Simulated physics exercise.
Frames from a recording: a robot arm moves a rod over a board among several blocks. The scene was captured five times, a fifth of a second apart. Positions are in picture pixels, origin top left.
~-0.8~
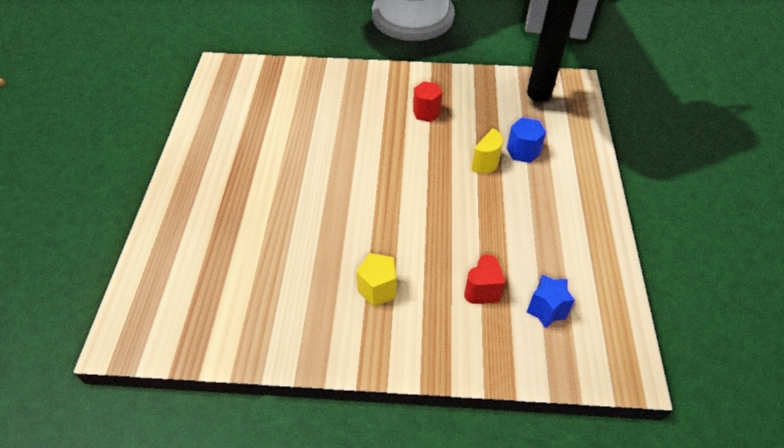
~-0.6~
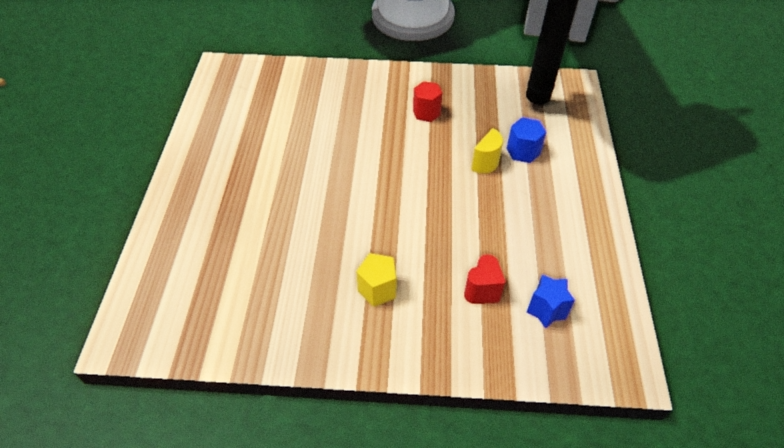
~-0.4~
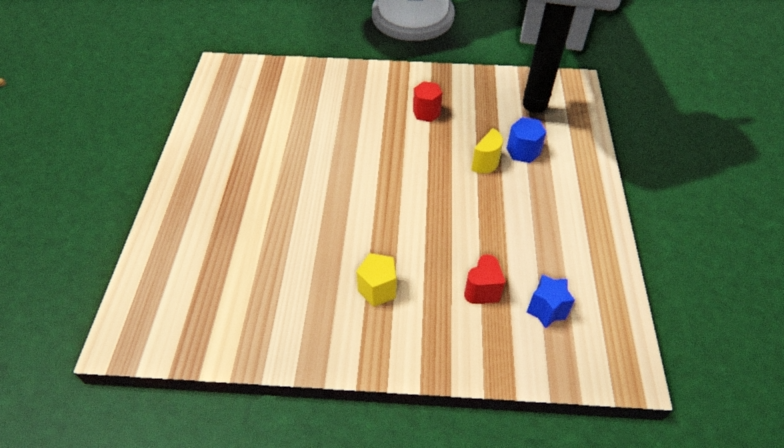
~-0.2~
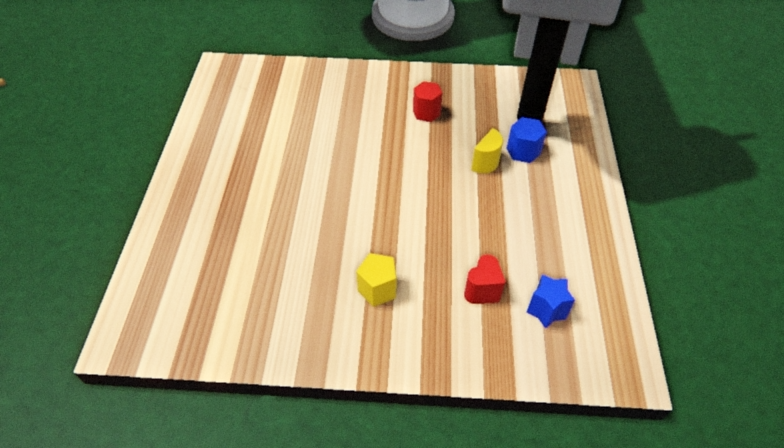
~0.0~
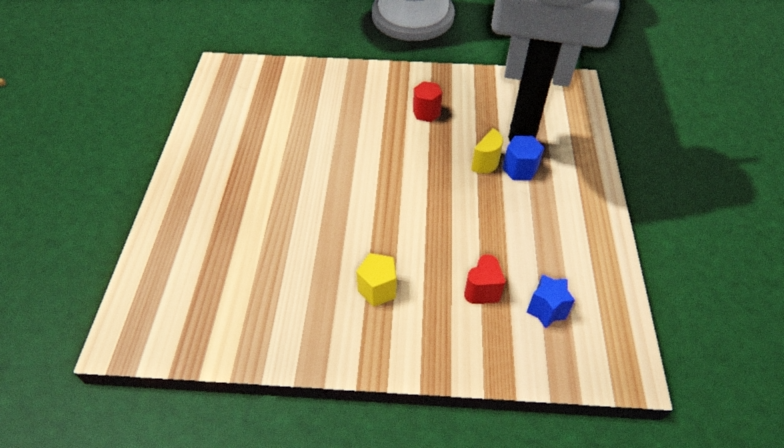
A black rod held by a grey robot arm moves over the upper right of a striped wooden board on a green surface, seen from above at an angle by a still camera. Blue and yellow blocks sit near it, with red, yellow and blue ones elsewhere. The rod slides slowly down and slightly left, then pushes the blue hexagonal block a short way toward the viewer, beside the unmoving yellow D-shaped one.
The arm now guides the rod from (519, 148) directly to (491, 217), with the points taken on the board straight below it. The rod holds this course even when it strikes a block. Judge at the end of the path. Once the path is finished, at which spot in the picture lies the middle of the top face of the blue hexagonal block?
Somewhere near (528, 204).
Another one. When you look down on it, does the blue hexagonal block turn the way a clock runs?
My answer is no.
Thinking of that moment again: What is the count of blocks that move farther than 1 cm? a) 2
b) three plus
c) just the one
My pick is c.
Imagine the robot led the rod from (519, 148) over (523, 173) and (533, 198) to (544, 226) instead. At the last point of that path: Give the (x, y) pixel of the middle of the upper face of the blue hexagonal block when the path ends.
At pixel (523, 215).
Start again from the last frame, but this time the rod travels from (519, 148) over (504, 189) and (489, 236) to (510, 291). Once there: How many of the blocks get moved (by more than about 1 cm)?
My prediction: Two blocks.
What follows on the original path. One third of the way, rod (512, 162); blue hexagonal block (522, 171), turned 20° anticlockwise.
Two thirds of the way, rod (502, 185); blue hexagonal block (524, 193), turned 40° anticlockwise.
At the end, rod (493, 209); yellow D-shaped block unmoved; blue hexagonal block (528, 204), turned 65° anticlockwise.
